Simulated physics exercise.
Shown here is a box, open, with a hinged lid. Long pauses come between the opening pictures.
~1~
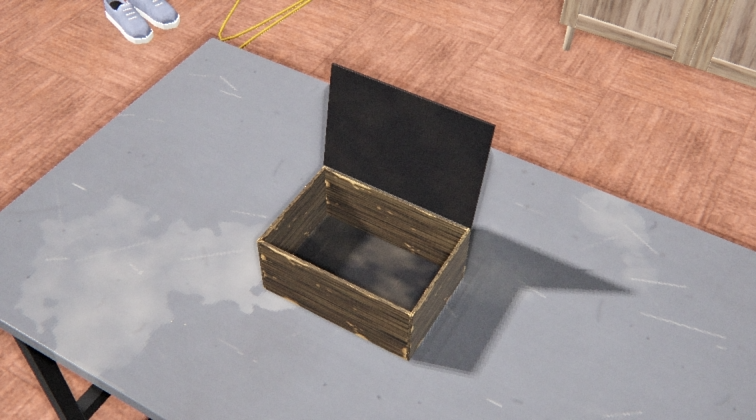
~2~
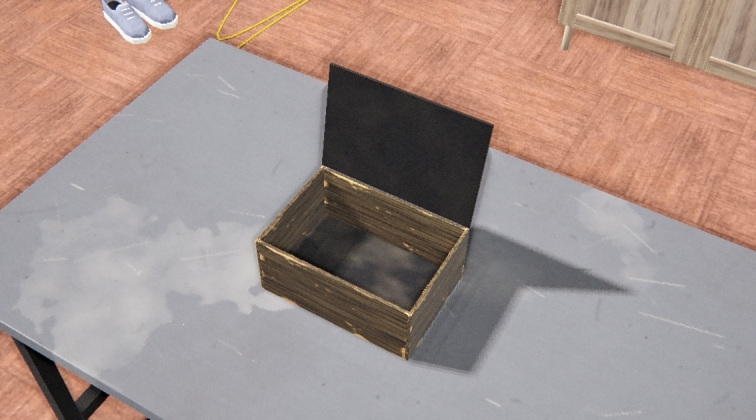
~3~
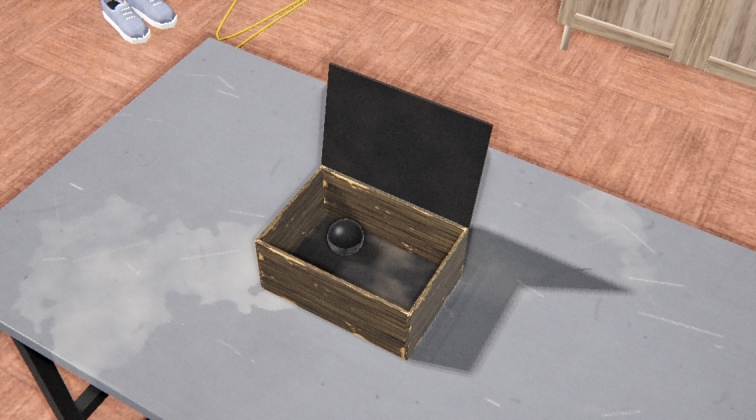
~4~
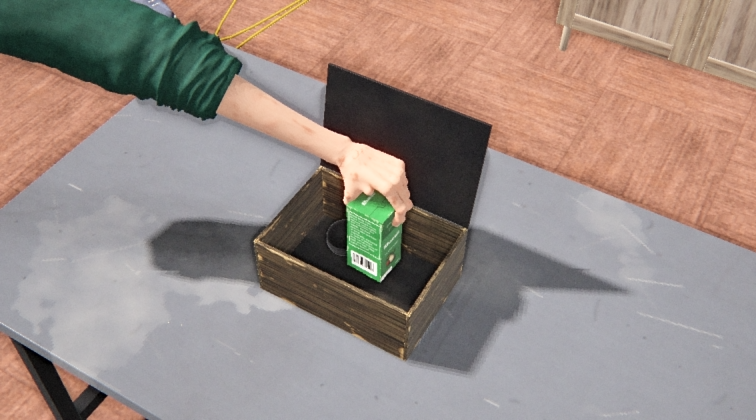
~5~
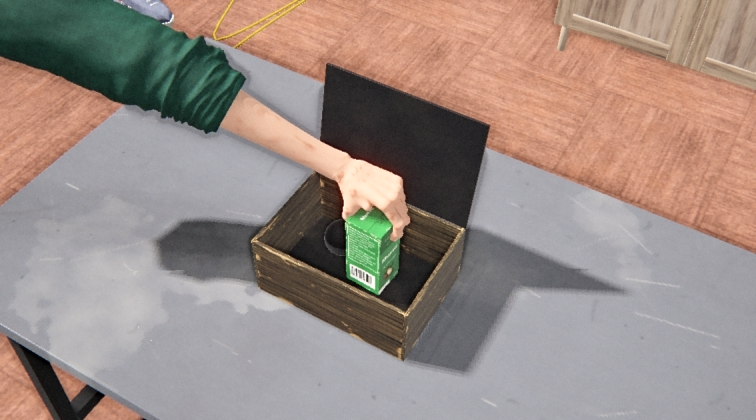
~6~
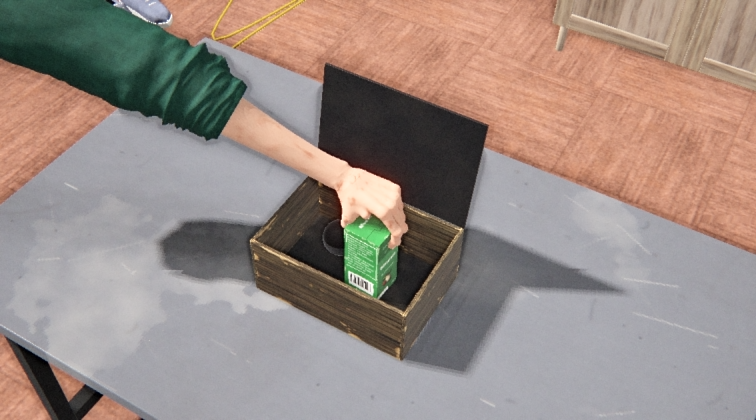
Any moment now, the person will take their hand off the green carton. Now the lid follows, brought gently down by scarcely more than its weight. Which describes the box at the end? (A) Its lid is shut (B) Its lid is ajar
Option B: Its lid is ajar.
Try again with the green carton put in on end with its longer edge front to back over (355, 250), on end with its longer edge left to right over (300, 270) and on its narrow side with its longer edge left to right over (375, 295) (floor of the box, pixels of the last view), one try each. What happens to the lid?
Well, the first try leaves the lid lying shut, the second leaves it standing open, and the third leaves it lying shut.
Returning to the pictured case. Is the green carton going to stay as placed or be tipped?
Result: The green carton remains as it was set.
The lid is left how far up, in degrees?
Angle above rim: About 25°.
Then, 1.40 s on from there, lid 76° above the rim.
Then, 1.70 s on from there, lid 46° above the rim.
In the end, lid 27° above the rim; both unmoved. At the end, from the last picture's camera, green carton near (371, 255).
